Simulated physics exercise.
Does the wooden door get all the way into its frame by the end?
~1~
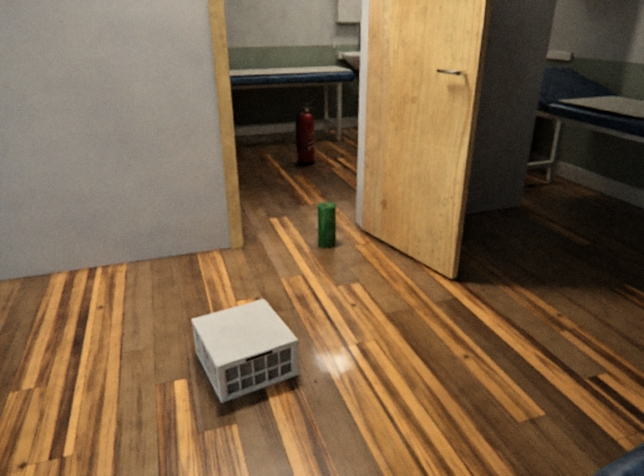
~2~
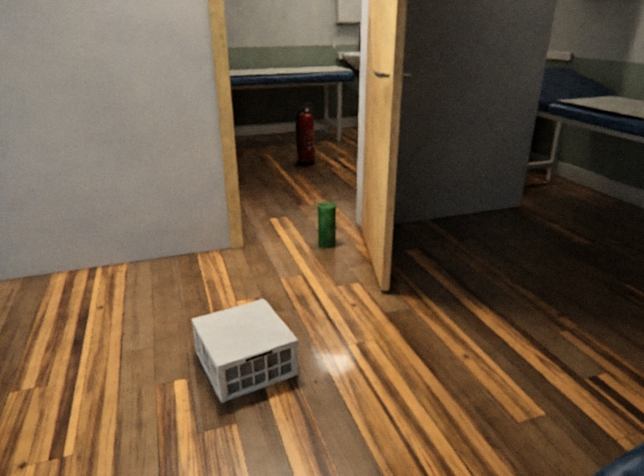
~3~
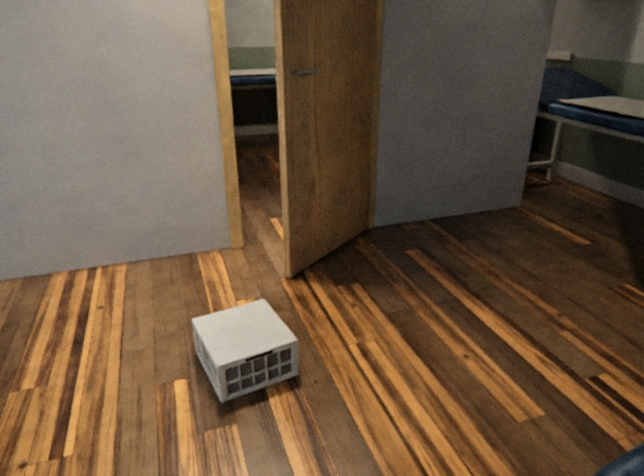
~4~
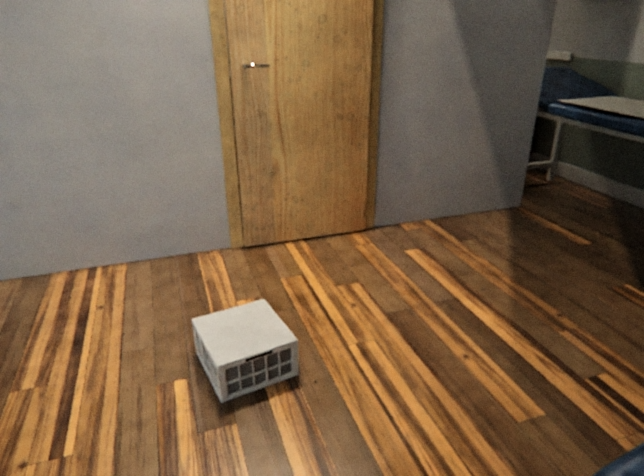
Yes, the door swings all the way round and ends up at rest, closed in its frame.
